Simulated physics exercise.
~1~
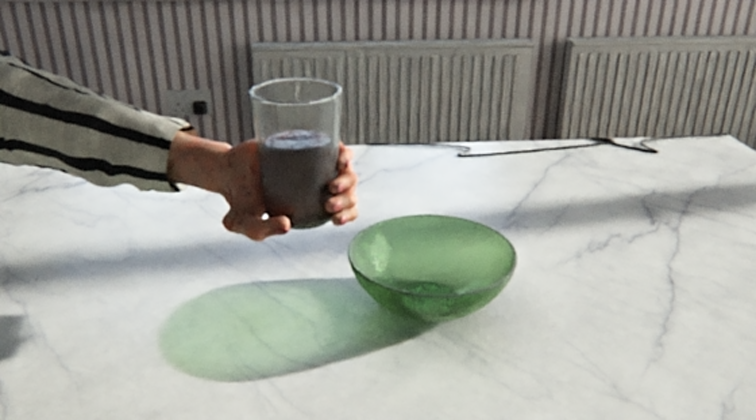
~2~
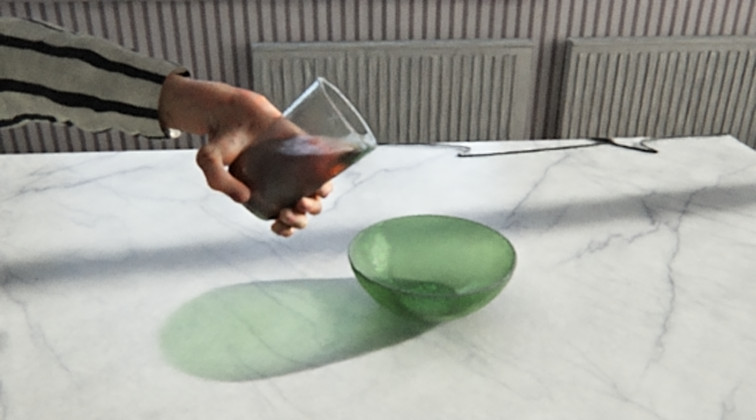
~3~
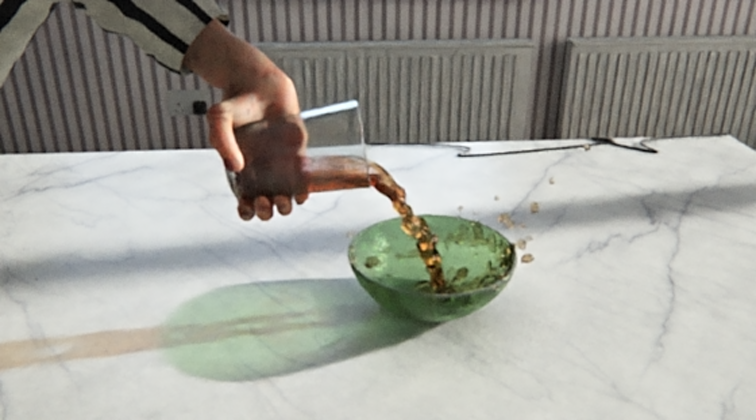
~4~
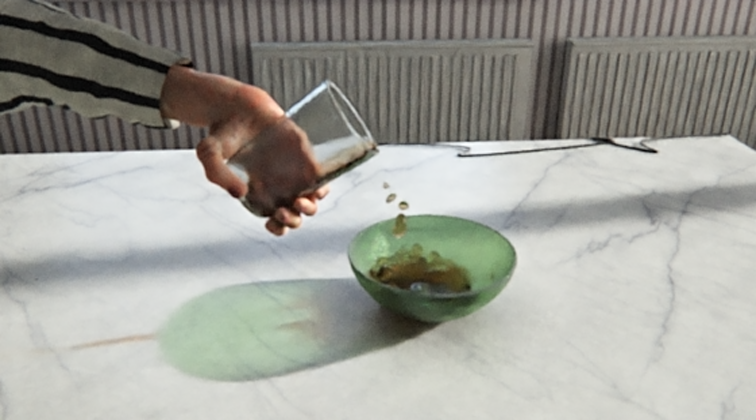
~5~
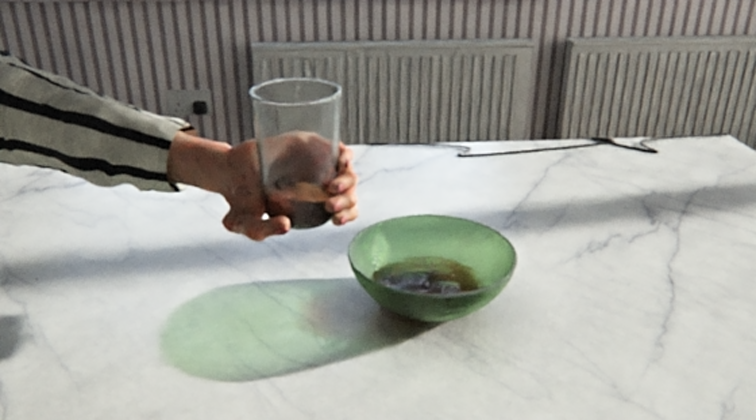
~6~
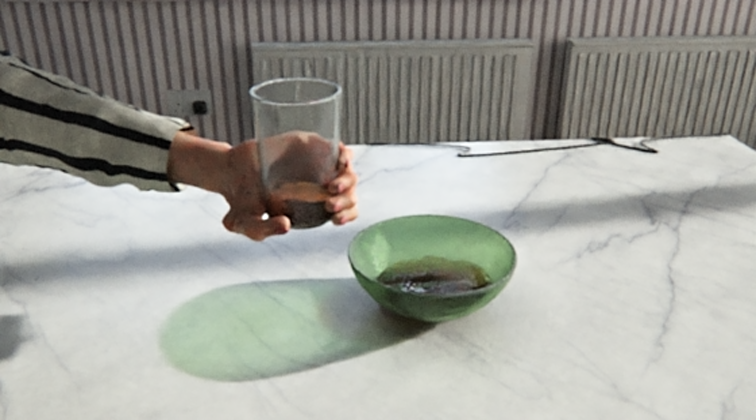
The clip opens on a hand in a striped sleeve holding a drinking glass of dark tea above a white marbled table, with an empty green bowl to the right. The hand gradually tips the glass toward the bowl until it lies nearly on its side. Brown tea streams over the rim into the bowl, splashing up and throwing droplets past the far side. The hand then turns the glass back, and the stream thins to a few drops. Finally, the glass is upright again with a little tea left, while a shallow dark pool settles in the bowl.
